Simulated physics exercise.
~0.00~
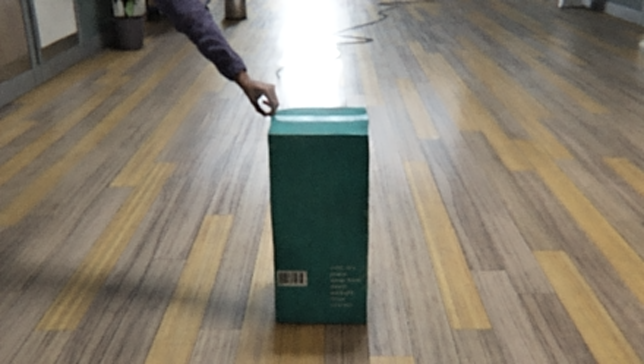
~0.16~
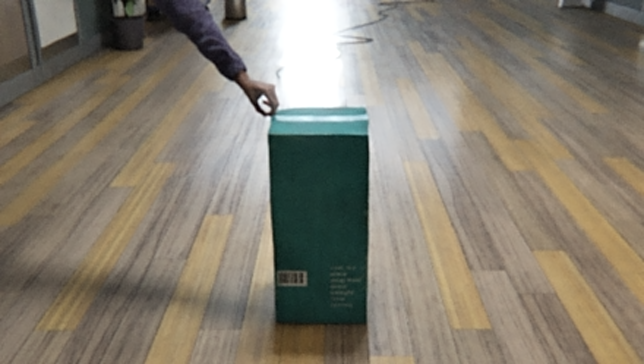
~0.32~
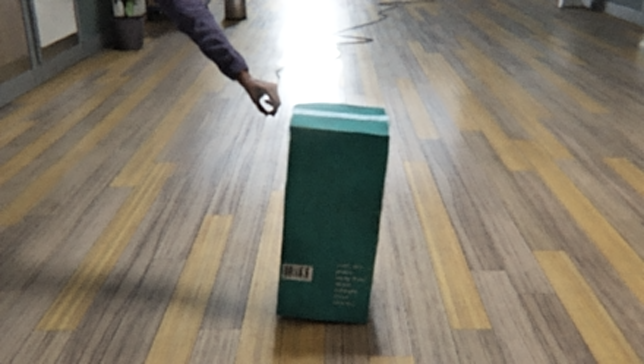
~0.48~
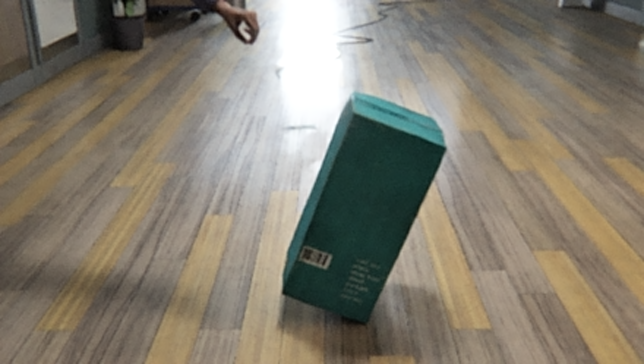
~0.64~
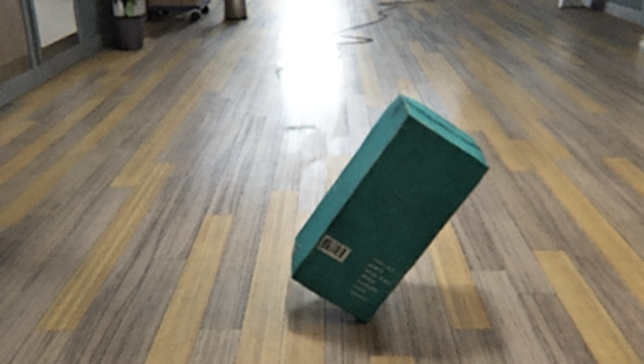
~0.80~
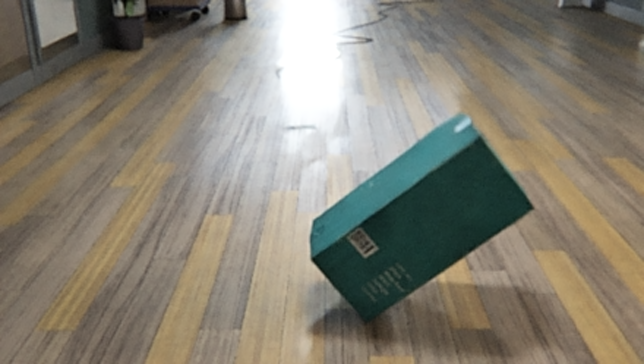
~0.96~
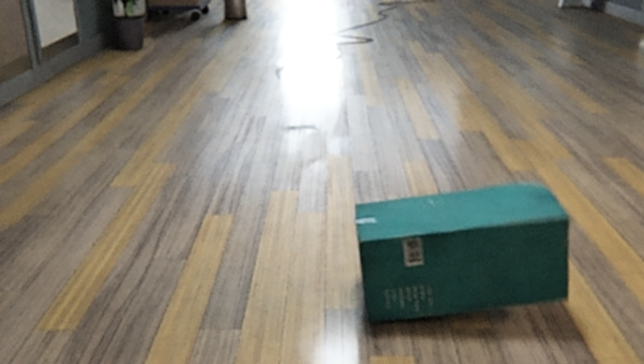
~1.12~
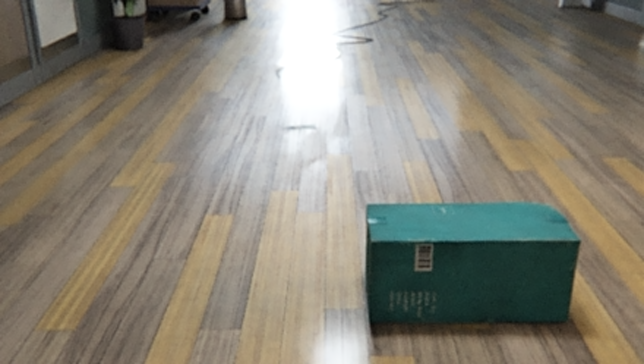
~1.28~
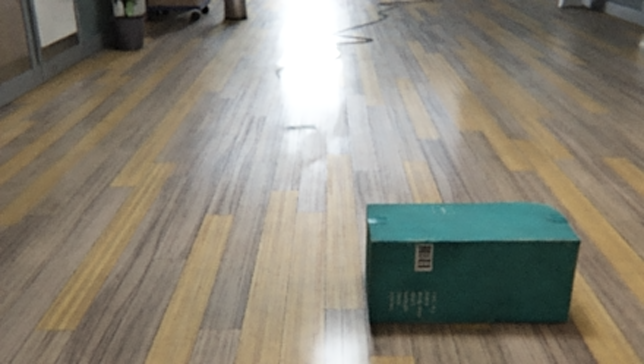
A tall turquoise box tips right after a hand releases it and lands on its side.
